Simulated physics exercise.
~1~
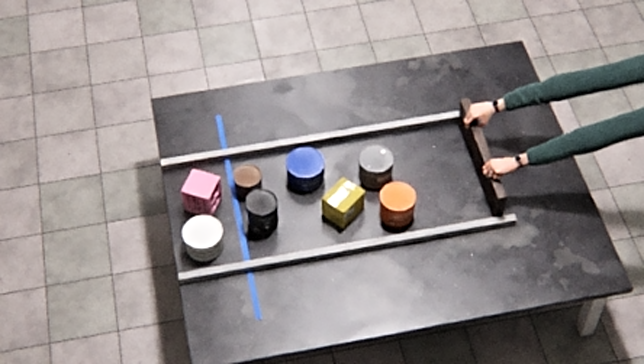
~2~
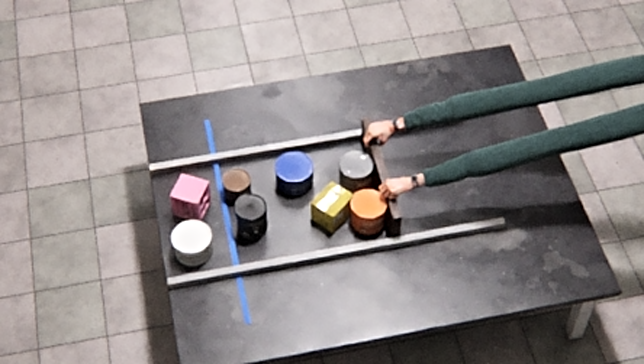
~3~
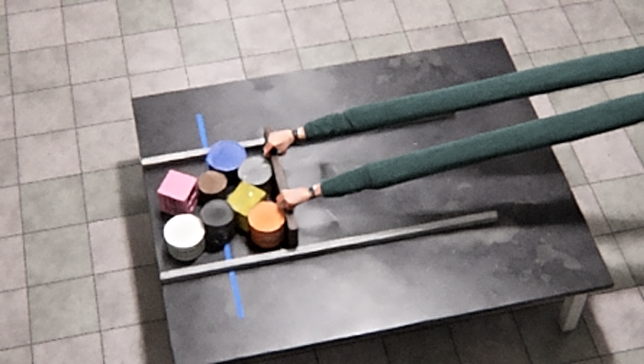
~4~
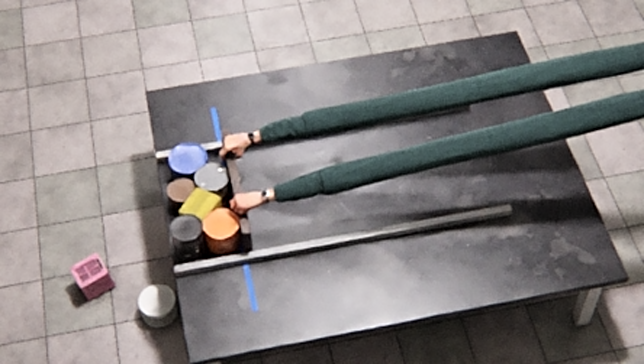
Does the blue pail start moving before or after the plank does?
The blue pail starts moving after the plank. The hands are already sliding the plank left while the blue pail is still standing in its place.
